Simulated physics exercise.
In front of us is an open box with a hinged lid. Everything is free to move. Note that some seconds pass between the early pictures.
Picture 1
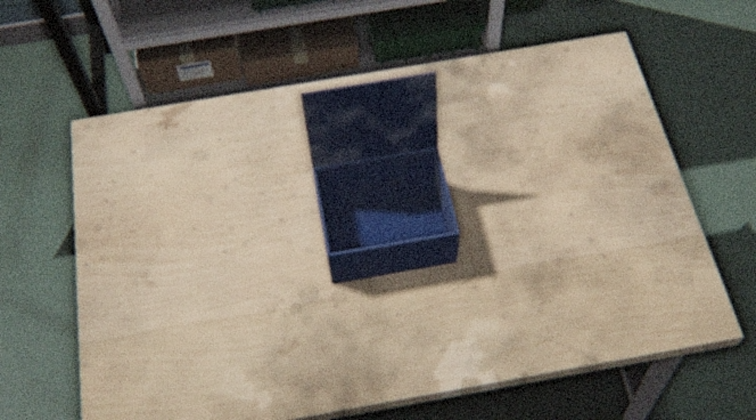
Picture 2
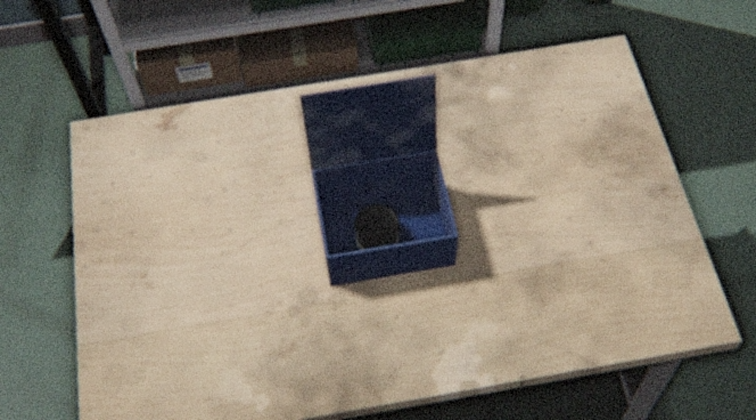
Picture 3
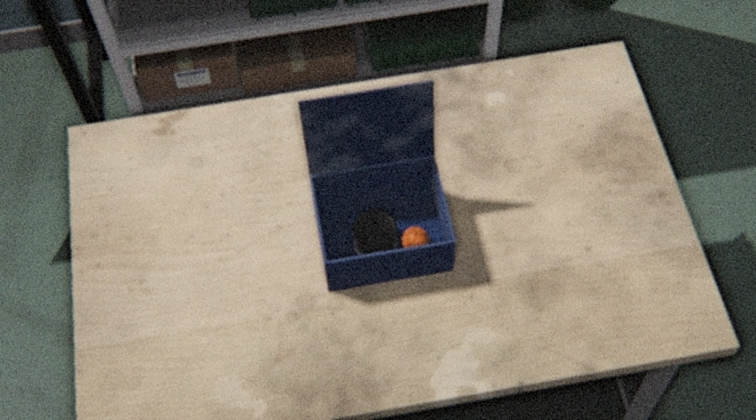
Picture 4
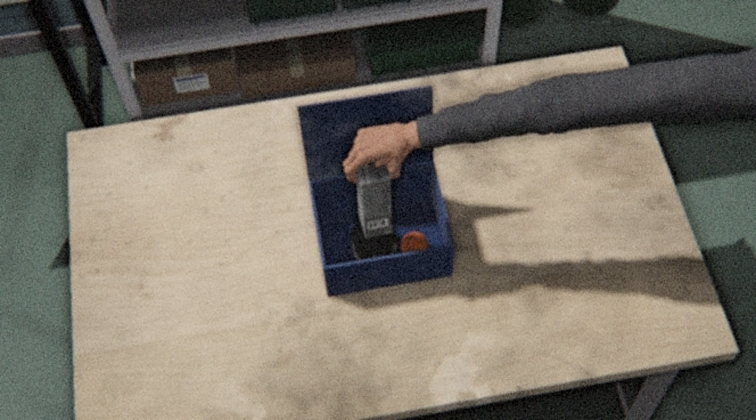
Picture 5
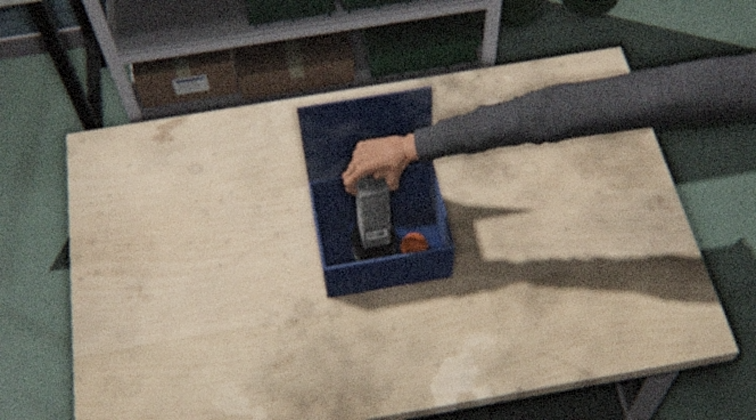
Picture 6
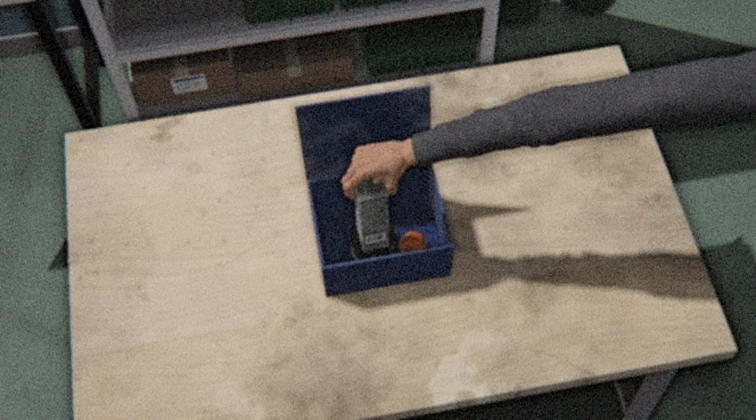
A hand lowering a grey carton into an open blue box on a table, after a black tub and orange ball appear inside.
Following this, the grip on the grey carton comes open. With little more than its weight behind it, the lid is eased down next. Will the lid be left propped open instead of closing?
Yes, it stays propped open.
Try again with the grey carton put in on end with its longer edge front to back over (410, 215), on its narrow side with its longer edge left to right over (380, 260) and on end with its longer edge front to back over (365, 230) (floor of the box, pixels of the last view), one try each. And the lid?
First try leaves it partly open, second try leaves it shut, third try leaves it partly open.
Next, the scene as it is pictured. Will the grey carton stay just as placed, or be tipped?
In the end, it winds up askew.
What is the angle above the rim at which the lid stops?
Close to 18 degrees.
Then, 1.60 s past the last view, lid 57° above the rim.
Then, 2.30 s past the last view, lid 23° above the rim; grey carton rocked 41° from its first pose near (379, 245).
Finally, lid 17° above the rim; down or leaning hard in the box, grey carton; the other 2 still in place. Final places as the last picture's camera would see them, grey carton near (375, 234).
